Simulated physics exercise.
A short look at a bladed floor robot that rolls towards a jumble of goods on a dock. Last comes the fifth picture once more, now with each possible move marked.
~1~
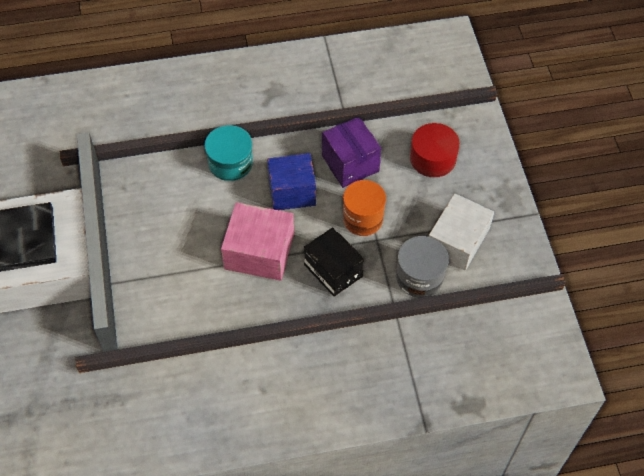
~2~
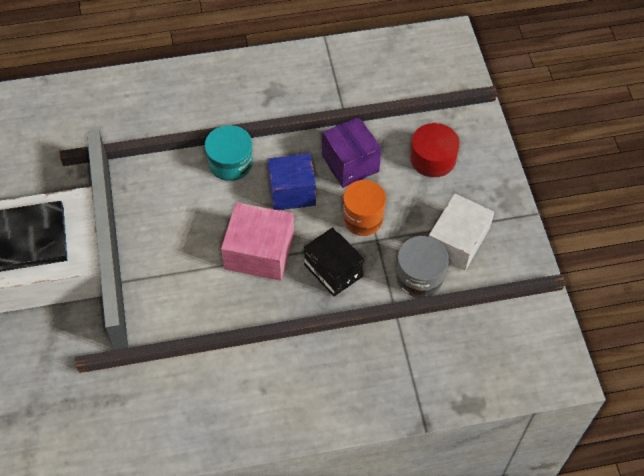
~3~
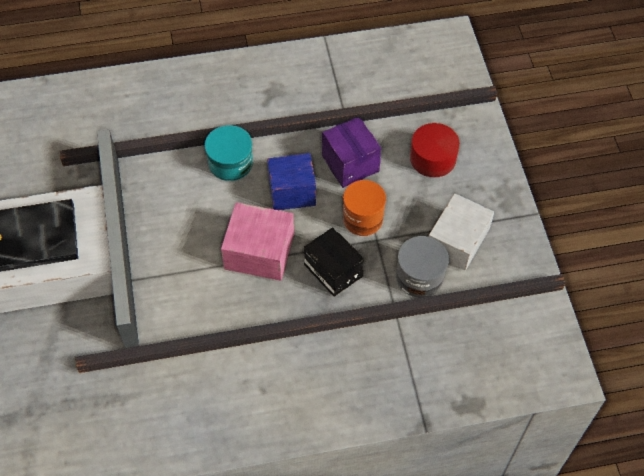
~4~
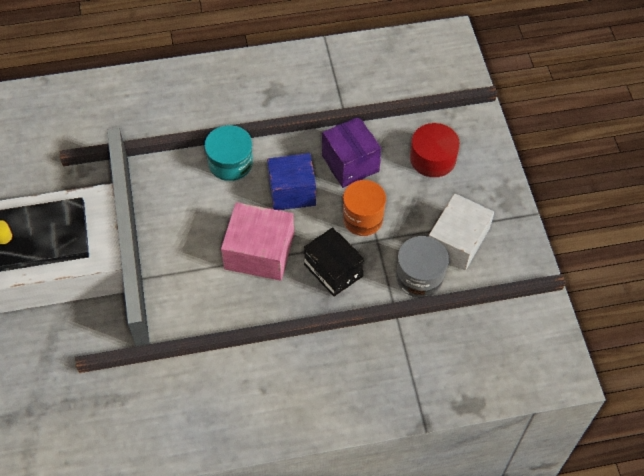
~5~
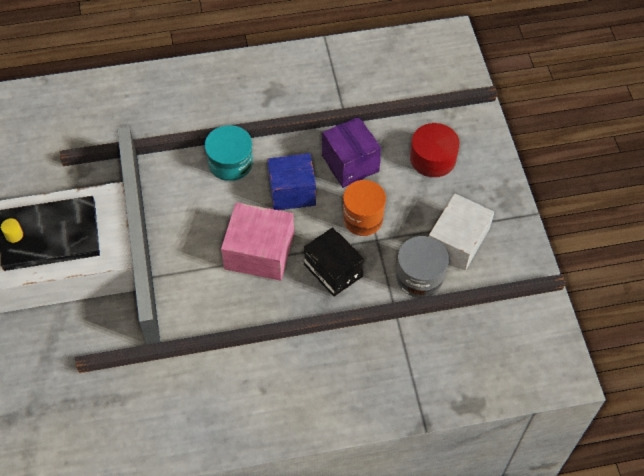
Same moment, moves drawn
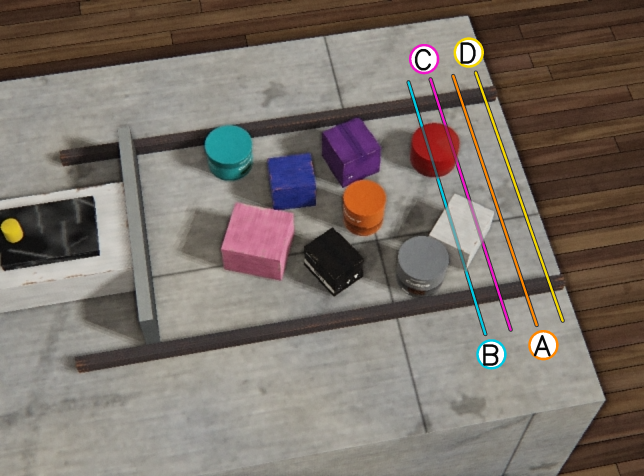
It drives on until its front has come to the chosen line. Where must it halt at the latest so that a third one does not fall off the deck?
B.
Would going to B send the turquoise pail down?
By then, no.
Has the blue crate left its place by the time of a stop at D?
Yes.
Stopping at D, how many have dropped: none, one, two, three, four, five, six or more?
Six or more.
On the copy, A at (492, 191); B at (444, 199); C at (468, 195); D at (516, 187).
On B. First, robot (172, 212); turquoise pail (266, 148); black box (344, 260).
Then, robot (284, 195); red canister (460, 147); white crate (470, 228).
Finally, robot (371, 181); white crate over the edge; red canister over the edge; two fallen.
By contrast, A drops five; C drops four; D drops nine.
